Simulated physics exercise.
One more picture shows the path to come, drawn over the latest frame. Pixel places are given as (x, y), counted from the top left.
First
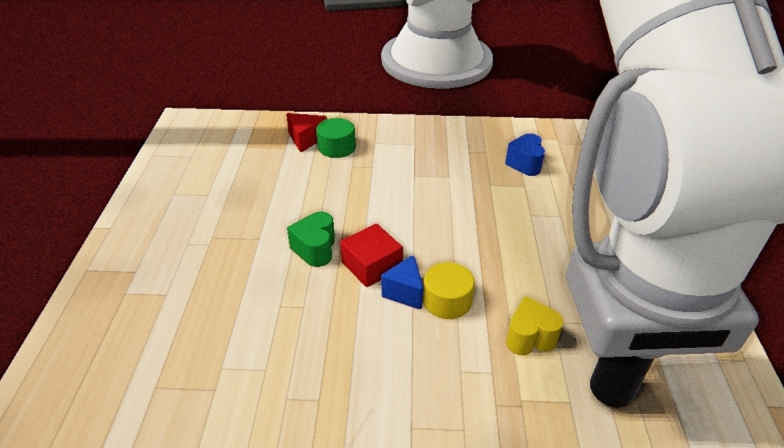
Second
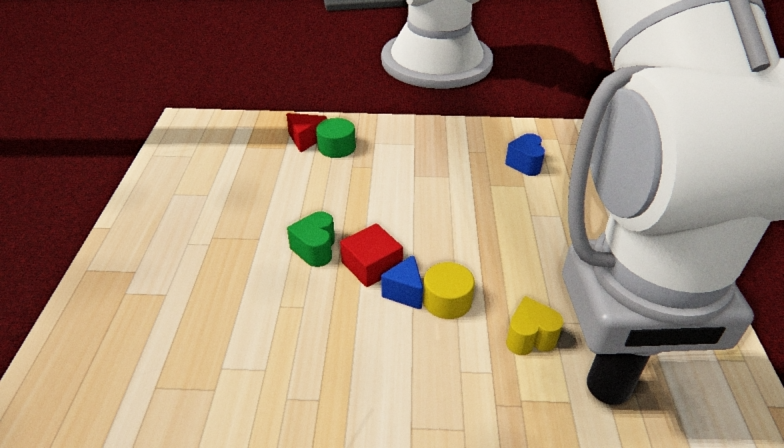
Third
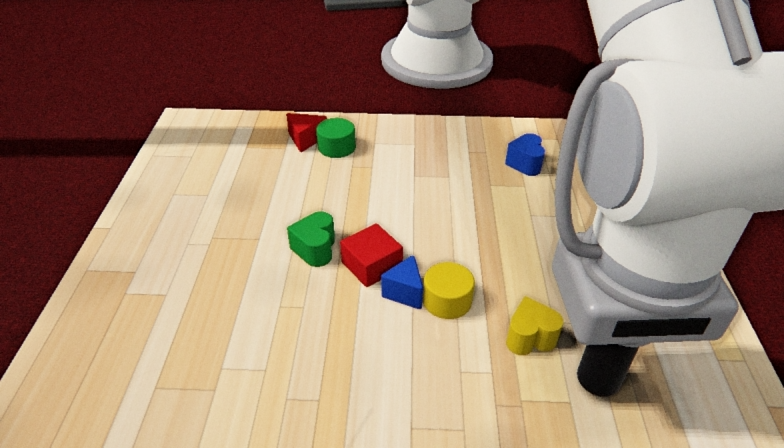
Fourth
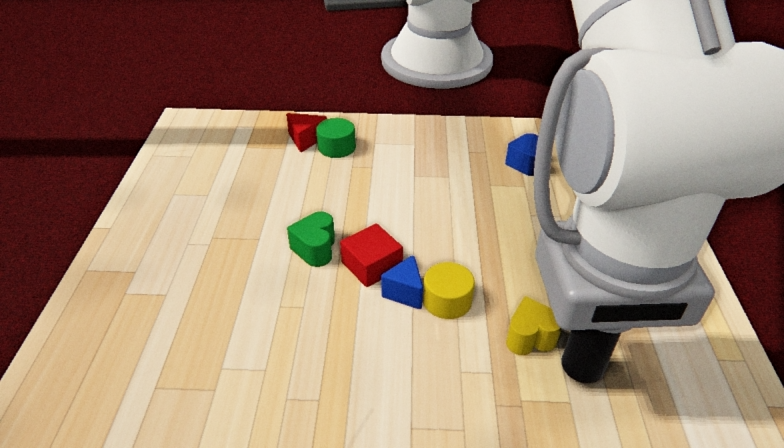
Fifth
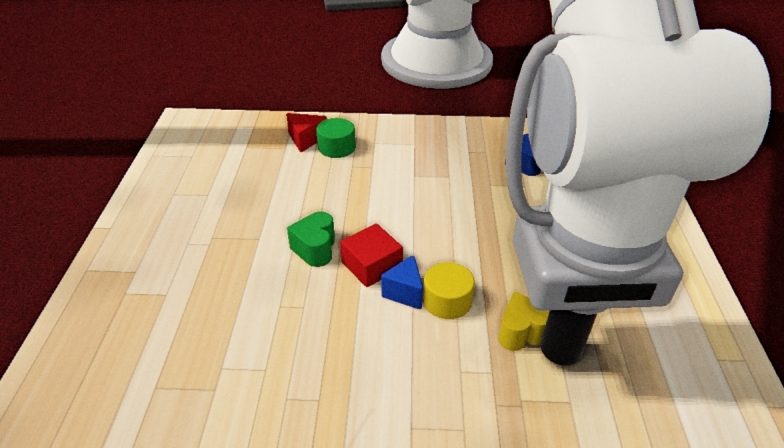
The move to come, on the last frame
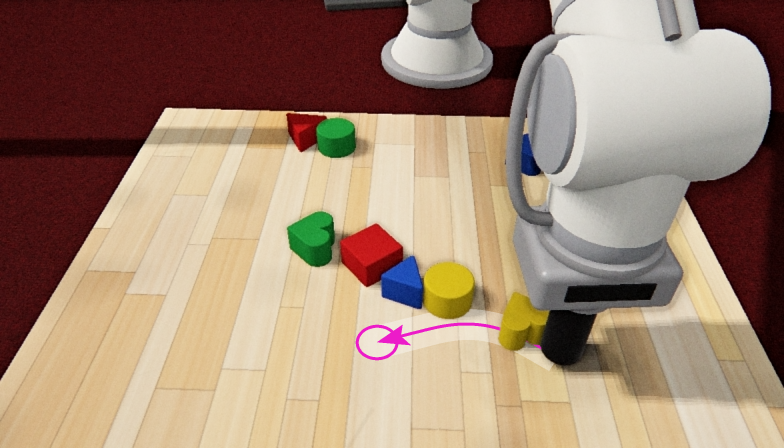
A white robot arm with a black rod at its lower end stands over the right side of a pale wooden table, seen from above by a still camera against a dark red background. A green heart, red block, blue triangle, yellow cylinder and yellow heart lie across the middle, with red, green and blue pieces behind. The arm moves slowly left, and its rod nudges the yellow heart slightly left.
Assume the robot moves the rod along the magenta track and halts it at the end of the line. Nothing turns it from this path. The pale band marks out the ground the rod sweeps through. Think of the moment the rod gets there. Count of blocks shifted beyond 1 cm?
Most likely three or more.
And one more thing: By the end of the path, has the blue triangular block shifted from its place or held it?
That block is going to get moved.
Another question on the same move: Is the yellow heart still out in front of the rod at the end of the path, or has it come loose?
Looking at the end of the path, the yellow heart has slipped free of the rod.
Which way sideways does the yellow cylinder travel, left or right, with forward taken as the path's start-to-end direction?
Side: Right.
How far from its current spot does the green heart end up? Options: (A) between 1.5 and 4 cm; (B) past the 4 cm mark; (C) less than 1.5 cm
That would be C.
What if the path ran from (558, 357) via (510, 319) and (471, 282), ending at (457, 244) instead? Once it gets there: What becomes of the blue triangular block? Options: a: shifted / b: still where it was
The correct letter is a.
The drawn path runs from (558, 357) through (499, 329) and (437, 327) to (377, 342).
The first path, step by step. One third of the way, rod (500, 320); blue triangular block (389, 269); yellow cylinder (428, 268); yellow heart (470, 282).
Two thirds of the way, rod (437, 319); red square piece (366, 241); blue triangular block (374, 268), turned 15° clockwise; yellow cylinder (414, 261); yellow heart (459, 273), turned 20° clockwise.
At the end, rod (377, 334); green heart not moved; red square piece (366, 241); blue triangular block (374, 268), turned 15° clockwise; yellow cylinder (414, 261); yellow heart (459, 273), turned 20° clockwise.
